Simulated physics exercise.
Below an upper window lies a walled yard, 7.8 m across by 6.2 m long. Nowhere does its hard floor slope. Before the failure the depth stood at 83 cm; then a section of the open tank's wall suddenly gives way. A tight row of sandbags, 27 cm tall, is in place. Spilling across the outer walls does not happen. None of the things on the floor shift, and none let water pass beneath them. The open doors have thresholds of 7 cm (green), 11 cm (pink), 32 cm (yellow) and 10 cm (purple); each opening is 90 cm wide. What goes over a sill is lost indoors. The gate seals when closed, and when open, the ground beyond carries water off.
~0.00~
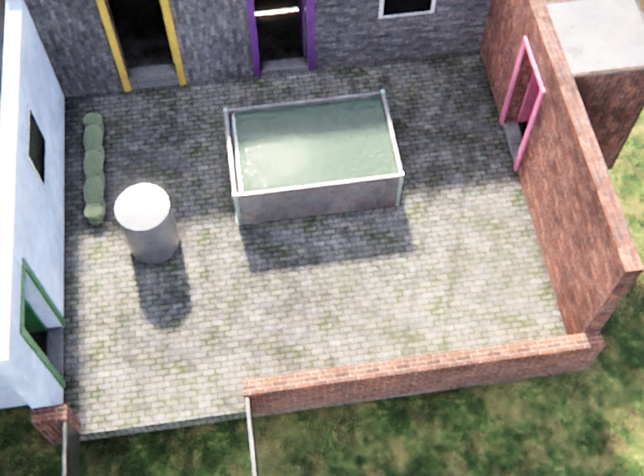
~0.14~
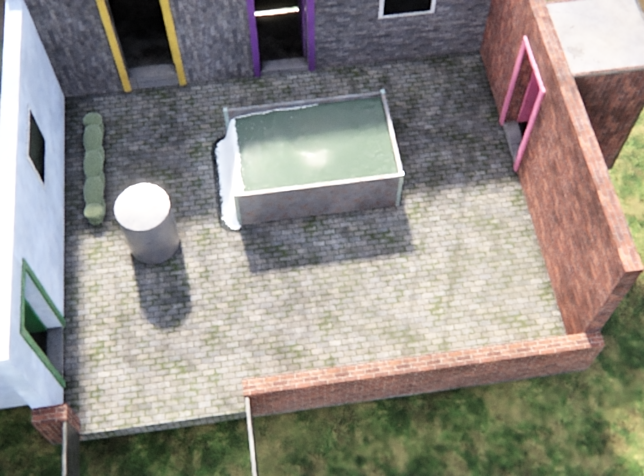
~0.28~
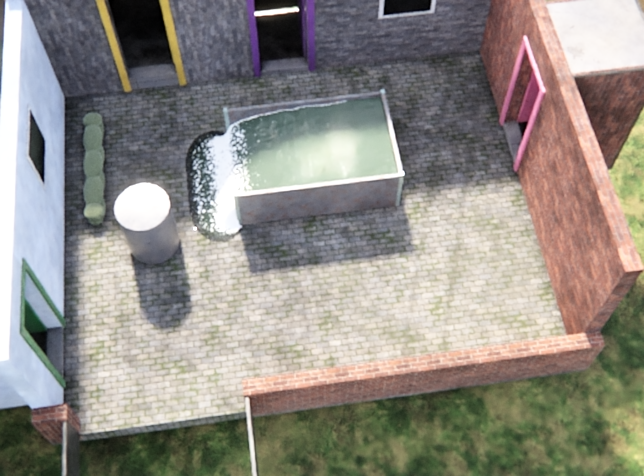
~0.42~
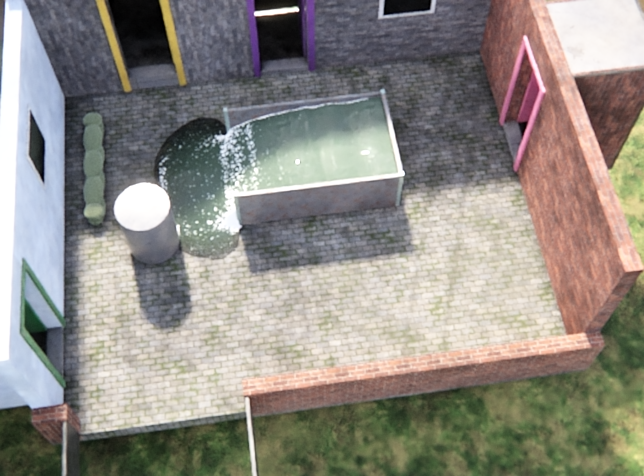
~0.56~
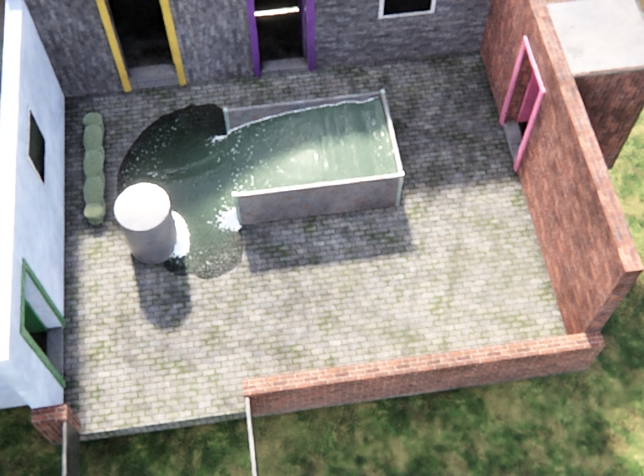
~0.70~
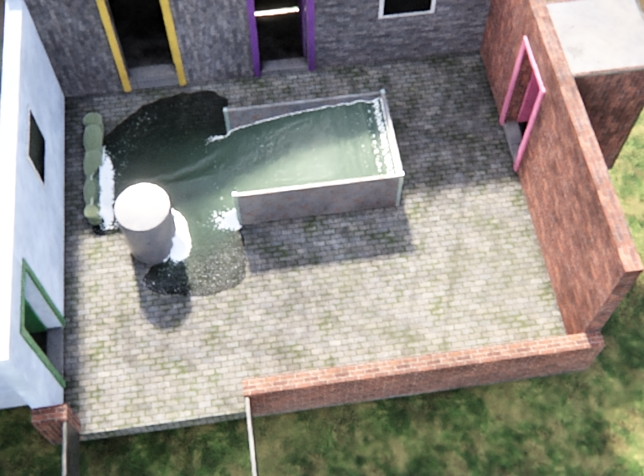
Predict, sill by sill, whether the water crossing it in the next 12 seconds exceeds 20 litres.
Outcome: Watch the green door: It will not outstrip the limit, watch the pink door: It will not outstrip the limit, watch the yellow door: It will not outstrip the limit, watch the purple door: It will not outstrip the limit.
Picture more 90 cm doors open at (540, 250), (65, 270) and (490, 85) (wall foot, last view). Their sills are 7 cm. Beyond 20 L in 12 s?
In turn: Short of it, beyond it, beyond it.
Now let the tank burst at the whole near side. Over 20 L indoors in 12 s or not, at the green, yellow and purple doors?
Then: Green beyond it, yellow short of it, purple short of it.
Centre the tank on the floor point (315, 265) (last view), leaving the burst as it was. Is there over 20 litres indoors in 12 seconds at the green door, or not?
Green: Too much.
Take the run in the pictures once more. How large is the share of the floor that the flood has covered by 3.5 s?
About 50 per cent.
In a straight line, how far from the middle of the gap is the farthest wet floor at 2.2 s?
Some 4.8 metres from the gap.
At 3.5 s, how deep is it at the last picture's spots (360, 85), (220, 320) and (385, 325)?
Spot one 0 cm, spot two 3 cm, spot three 0 cm.
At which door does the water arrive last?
Pink.
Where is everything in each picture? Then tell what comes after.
In the first frame, the open tank at (311, 145) is whole and still, 83 cm deep.
In the second frame, water pours out at (235, 173) and has run 0.9 m, to (237, 228); typically 10 cm deep outside, 83 cm at the open tank's back.
In the third frame, water pours out at (235, 173) and has run 1.2 m, to (217, 237); typically 13 cm deep outside, 83 cm at the open tank's back.
In the fourth frame, the front is at (181, 245), 1.5 m from the gap at (236, 175); 2.9 m2 of floor is under water; 83 cm left at the back of the open tank.
In the fifth frame, the front is at (124, 171), 2.0 m from the gap at (236, 175); 4.7 m2 of floor is under water; 82 cm left at the back of the open tank.
In the sixth frame, the front is at (106, 143), 2.5 m from the gap at (236, 175); 6.2 m2 of floor is under water; 72 cm left at the back of the open tank.
After 1.4 s water covers 25 % of the floor and is deepest (56 cm) near (107, 193); green door not reached, pink door not reached, yellow door 7 cm at the sill, 0 L in, purple door not reached.
After 2.2 s water covers 40 % of the floor and is deepest (51 cm) near (105, 95); green door 7 cm at the sill, 0 L in, pink door not reached, yellow door 23 cm at the sill, 0 L in, purple door not reached.
After 3.5 s water covers 50 % of the floor and is deepest (38 cm) near (115, 94); green door 9 cm at the sill, 0 L in, pink door not reached, yellow door 27 cm at the sill, 4 L in, purple door 6 cm at the sill, 0 L in.
After 7.0 s water covers 80 % of the floor and is deepest (19 cm) near (429, 59); green door 5 cm at the sill, 6 L in, pink door 9 cm at the sill, 0 L in, yellow door 12 cm at the sill, 4 L in, purple door 7 cm at the sill, 0 L in.
After 12.0 s water covers 95 % of the floor and is deepest (10 cm) near (543, 354); green door 2 cm at the sill, 6 L in, pink door 6 cm at the sill, 0 L in, yellow door 5 cm at the sill, 4 L in, purple door 4 cm at the sill, 0 L in.
